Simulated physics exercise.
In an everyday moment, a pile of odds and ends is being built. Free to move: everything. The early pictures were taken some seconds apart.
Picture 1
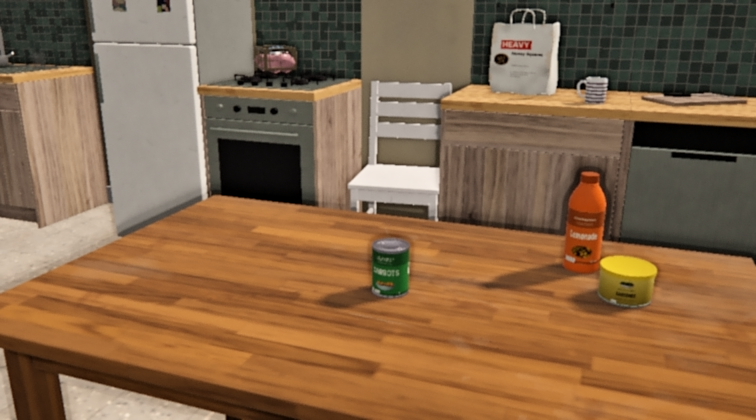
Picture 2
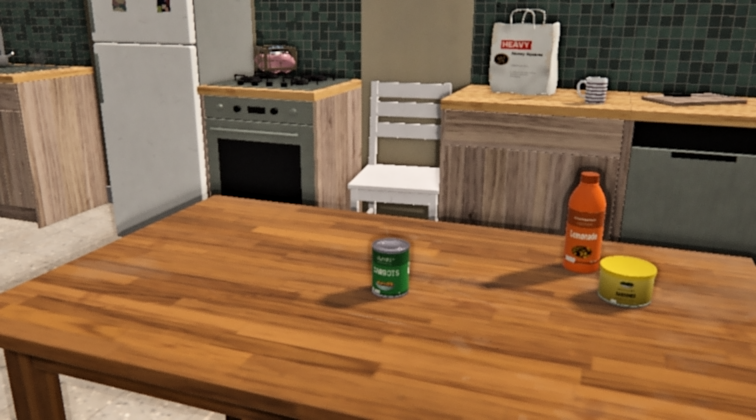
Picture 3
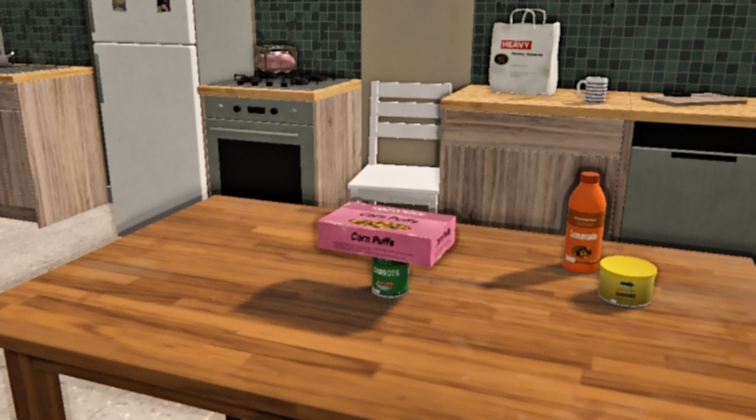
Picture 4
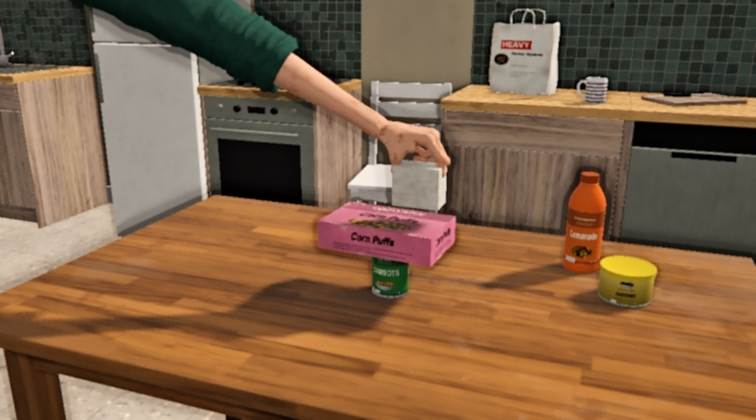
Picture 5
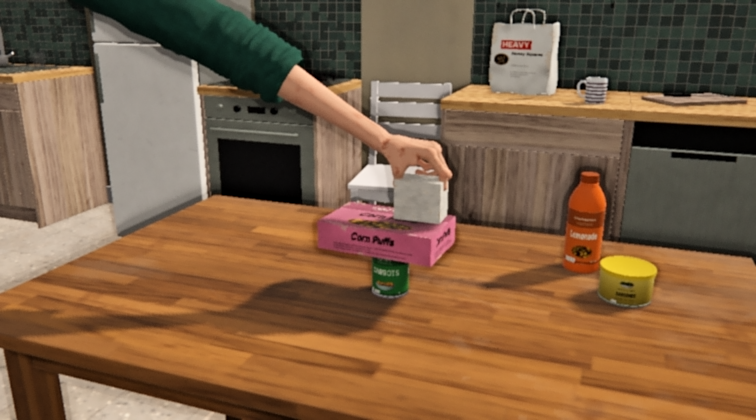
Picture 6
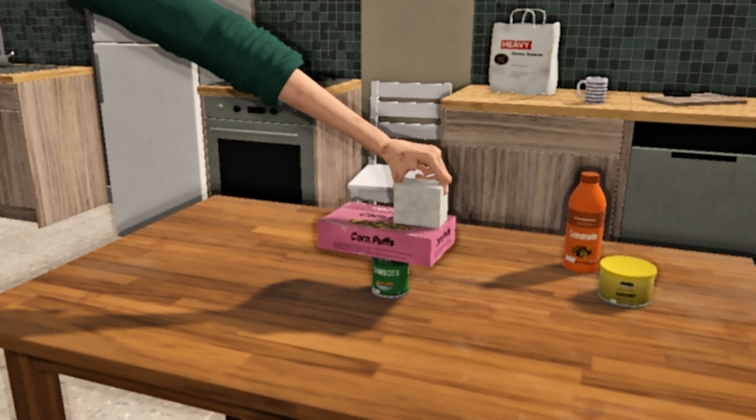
Pink packet appearing on a green can on a wooden table, then a hand lowering a white block onto its right side.
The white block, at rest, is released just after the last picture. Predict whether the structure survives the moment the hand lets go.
The structure survives.
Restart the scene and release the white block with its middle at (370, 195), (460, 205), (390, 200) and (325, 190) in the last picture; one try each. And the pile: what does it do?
The pile does not fall on try one, goes down on try two, does not fall on try three and goes down on try four.
Then, 0.30 s later than the last frame, all is still.
Then, 0.70 s later than the last frame, white block resting near (421, 203).
When it is over, all 5 as before. End places, in pixels of the last picture, white block near (421, 203). The pile holds.
